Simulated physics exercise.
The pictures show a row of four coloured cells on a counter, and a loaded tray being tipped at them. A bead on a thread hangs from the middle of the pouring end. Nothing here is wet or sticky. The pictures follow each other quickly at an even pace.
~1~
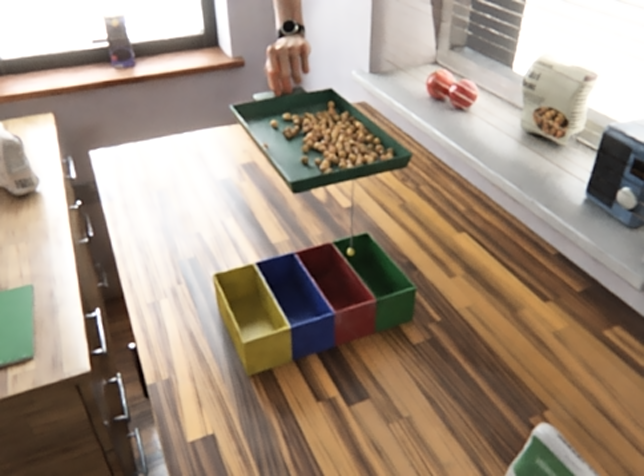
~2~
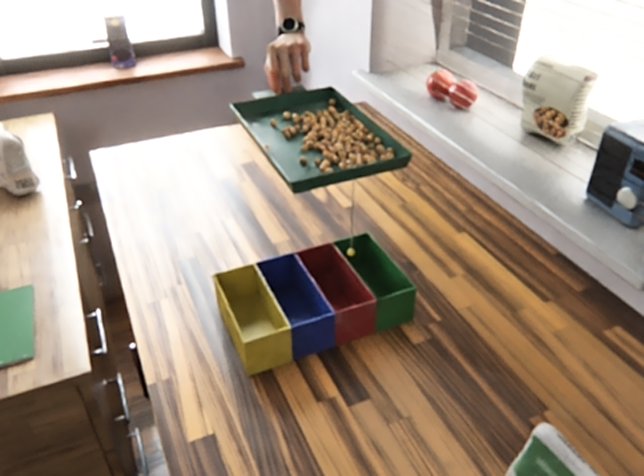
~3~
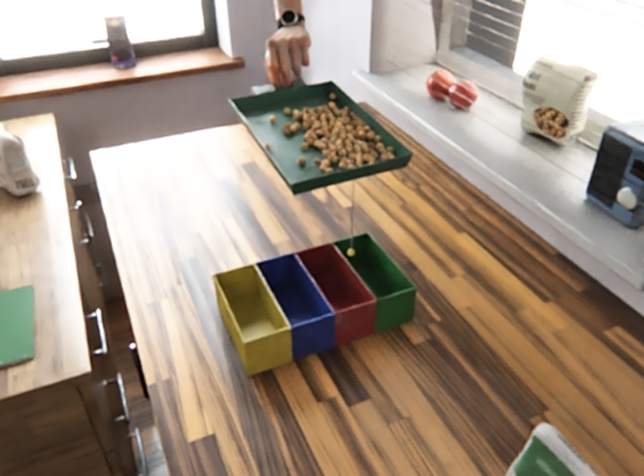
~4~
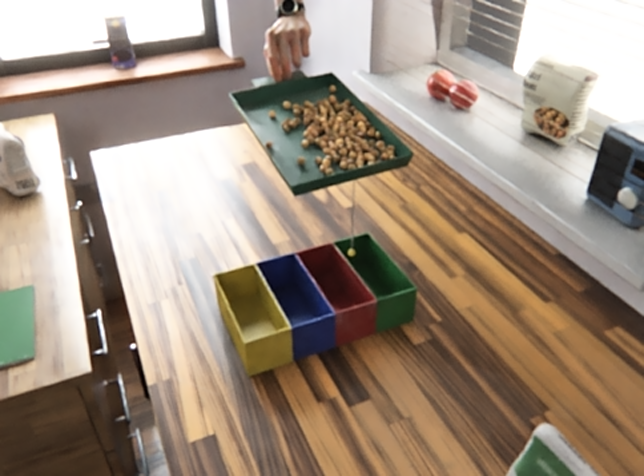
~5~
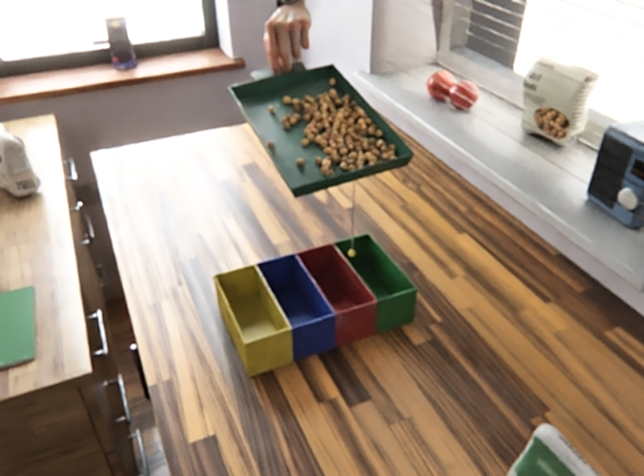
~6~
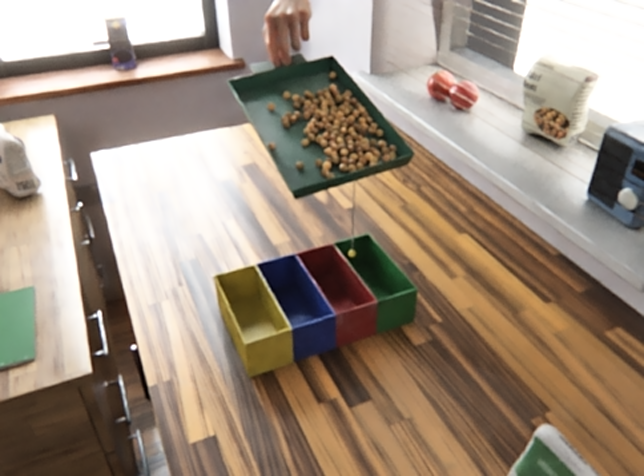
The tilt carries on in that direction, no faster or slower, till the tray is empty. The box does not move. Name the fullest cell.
The blue cell gets the most.
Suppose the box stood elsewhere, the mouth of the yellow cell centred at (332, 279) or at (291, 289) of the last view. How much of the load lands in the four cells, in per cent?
About 40 and 90 per cent.
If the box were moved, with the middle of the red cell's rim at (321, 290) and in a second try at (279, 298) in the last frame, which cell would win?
In turn: The red one; the green one.
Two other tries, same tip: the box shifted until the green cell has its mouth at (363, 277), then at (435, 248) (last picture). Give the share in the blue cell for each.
The first gives 20 %, the second 10 %.
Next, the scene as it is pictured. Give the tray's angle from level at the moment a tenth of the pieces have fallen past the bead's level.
At some 75 degrees.
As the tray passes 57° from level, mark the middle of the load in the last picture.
Roughly at (331, 167).
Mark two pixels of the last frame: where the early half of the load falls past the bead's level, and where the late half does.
At about (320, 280), then at (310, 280).
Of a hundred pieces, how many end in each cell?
Yellow cell near 0; blue cell near 60; red cell near 40; green cell near 0.
Shortly afterwards, tray tipped steeply; all but a few on the tray; only a few in the blue cell; only a few falling or outside the box.
Next, tray tipped right over; a little on the tray; near a third in the blue cell; near a third in the red cell; only a few in the green cell; only a few in the yellow cell; a little falling or outside the box.
Some moments later, tray tipped past a quarter turn; near half in the blue cell; near a third in the red cell; only a few in the yellow cell; only a few in the green cell; only a few falling or outside the box.
In the end, tray tipped past a quarter turn; near half in the blue cell; near a third in the red cell; only a few in the yellow cell; only a few in the green cell; only a few outside the box.
